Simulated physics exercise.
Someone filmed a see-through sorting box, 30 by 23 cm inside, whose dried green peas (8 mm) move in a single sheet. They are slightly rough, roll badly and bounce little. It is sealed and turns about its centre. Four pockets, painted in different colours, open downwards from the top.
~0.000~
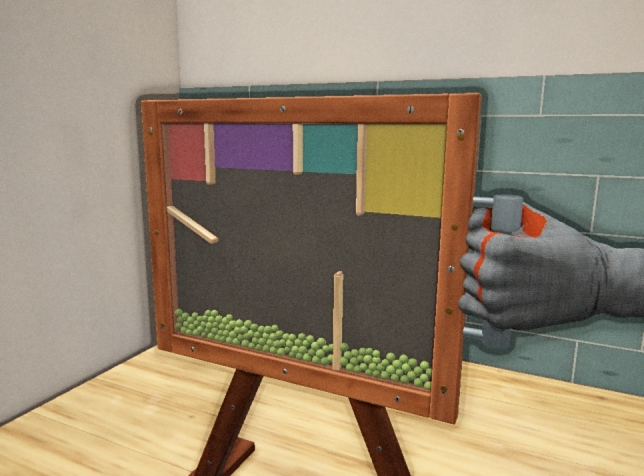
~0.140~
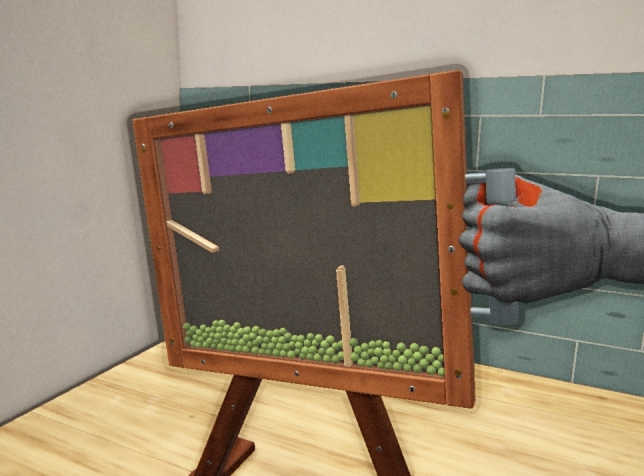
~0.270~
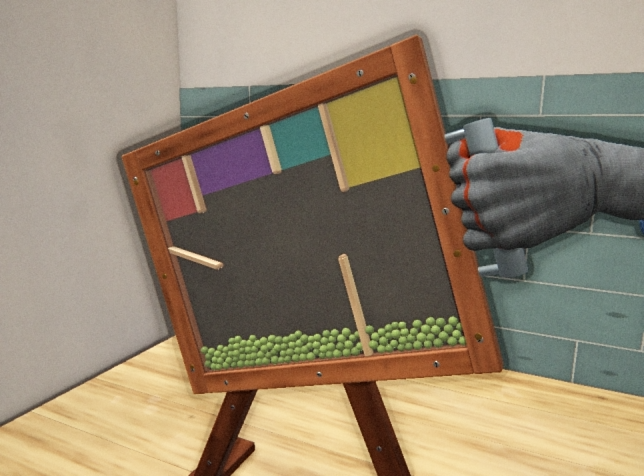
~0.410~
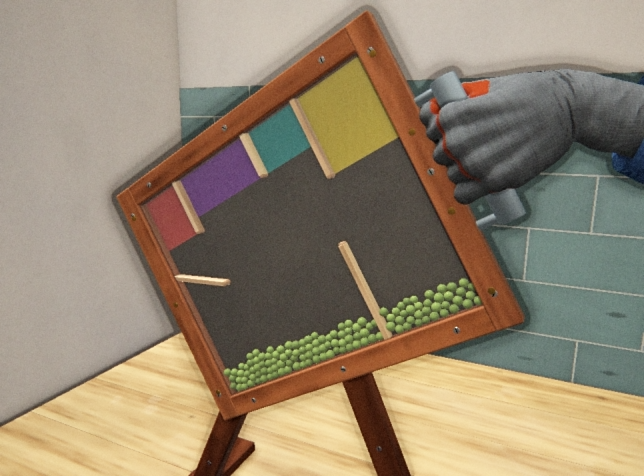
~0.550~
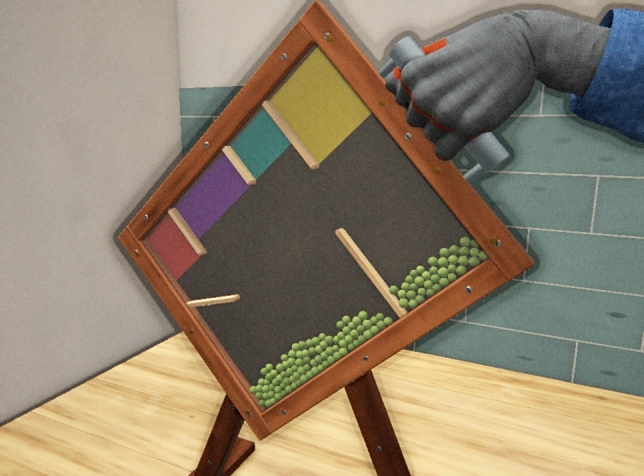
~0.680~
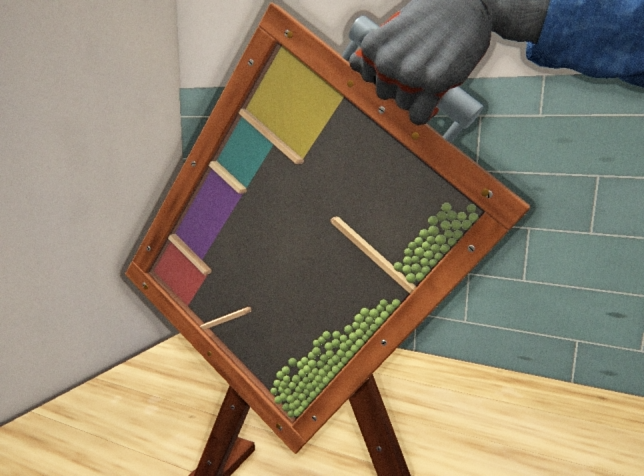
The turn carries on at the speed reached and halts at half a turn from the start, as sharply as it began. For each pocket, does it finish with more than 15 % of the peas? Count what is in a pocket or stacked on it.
Turquoise: Yes; purple: Yes; yellow: No; red: No.
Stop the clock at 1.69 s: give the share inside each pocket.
Turquoise pocket: 20; purple pocket: 0; yellow pocket: 0; red pocket: 0.
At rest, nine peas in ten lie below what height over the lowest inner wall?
Roughly 15 cm.
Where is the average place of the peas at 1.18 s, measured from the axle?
Some 9 cm right and 3 cm below.
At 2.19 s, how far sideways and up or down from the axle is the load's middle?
About 7 cm right and 2 cm below.
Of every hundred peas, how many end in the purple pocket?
Roughly 40 per cent.
After 1.18 s it has turned 98°, the peas' middle is 9 cm right of and 3 cm below the axle; inside pockets, nothing yet.
After 1.69 s it has turned 143°, the peas' middle is 7 cm right of and 4 cm below the axle; inside pockets, turquoise 20 %.
All still by 3.2 s, turquoise 25 %, purple 40 %, yellow 0 %, red 0 %, caught on other walls 35 %.
